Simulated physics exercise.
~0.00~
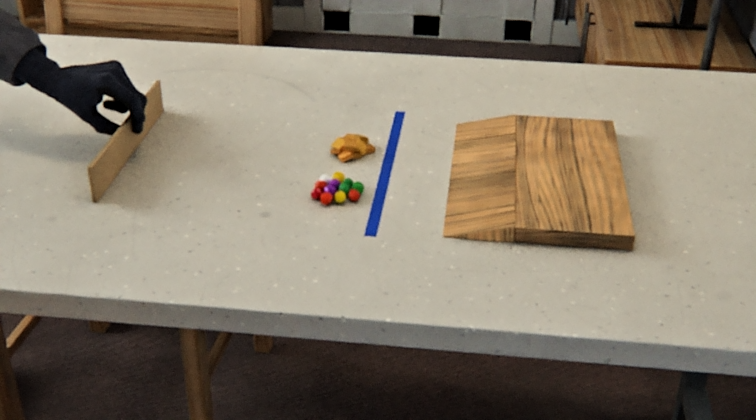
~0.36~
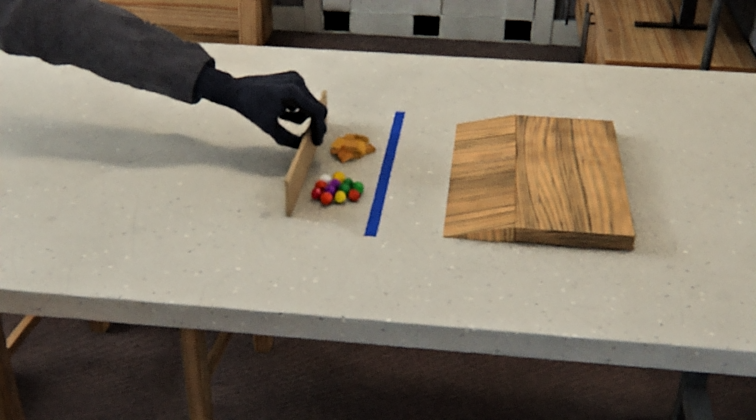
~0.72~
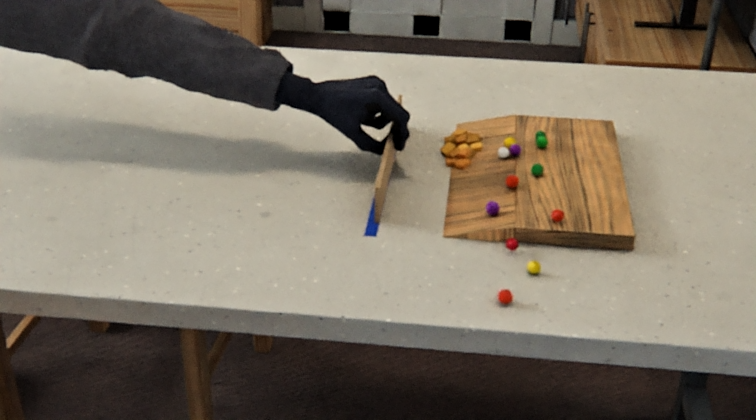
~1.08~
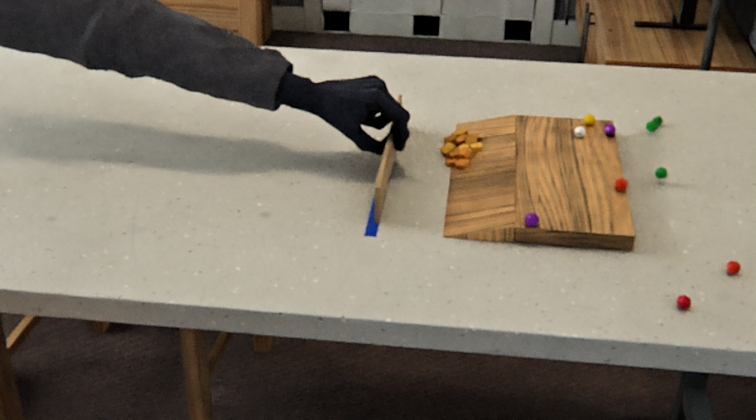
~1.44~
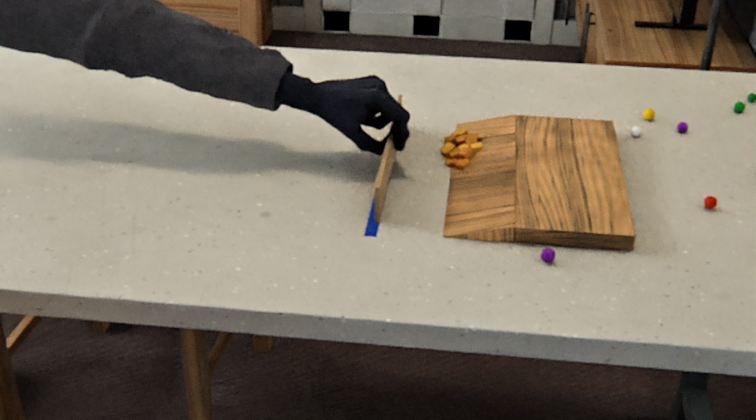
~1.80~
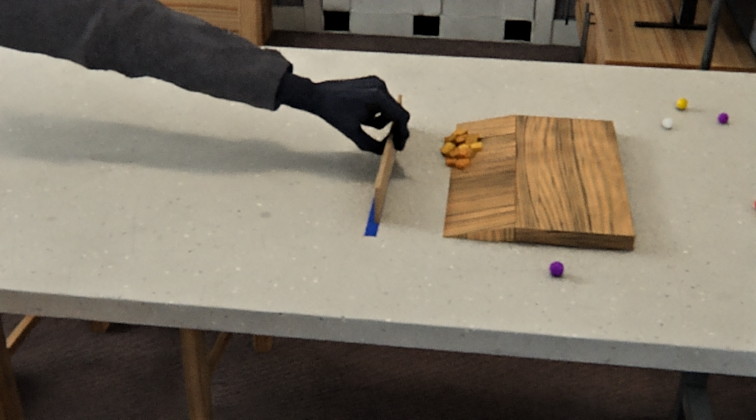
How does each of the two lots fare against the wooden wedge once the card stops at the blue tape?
The nearer lot of colourful balls sends pieces over the top of the wedge, while the farther heap of orange-brown bits falls short of the top and stays around the foot of the slope.
A piece of card, held upright by a dark-gloved hand, sweeps right along a pale table toward a cluster of colourful balls and a small heap of orange-brown bits. It reaches both lots and pushes them toward a blue tape line and a low wooden wedge. The card stops at the tape, while the balls spread up and across the wedge and the orange-brown bits slide onto its lower left edge. The balls keep rolling beyond the top, scattering to the right, and several leave view. At the end, the bits still sit at the foot of the slope, the card unmoved.
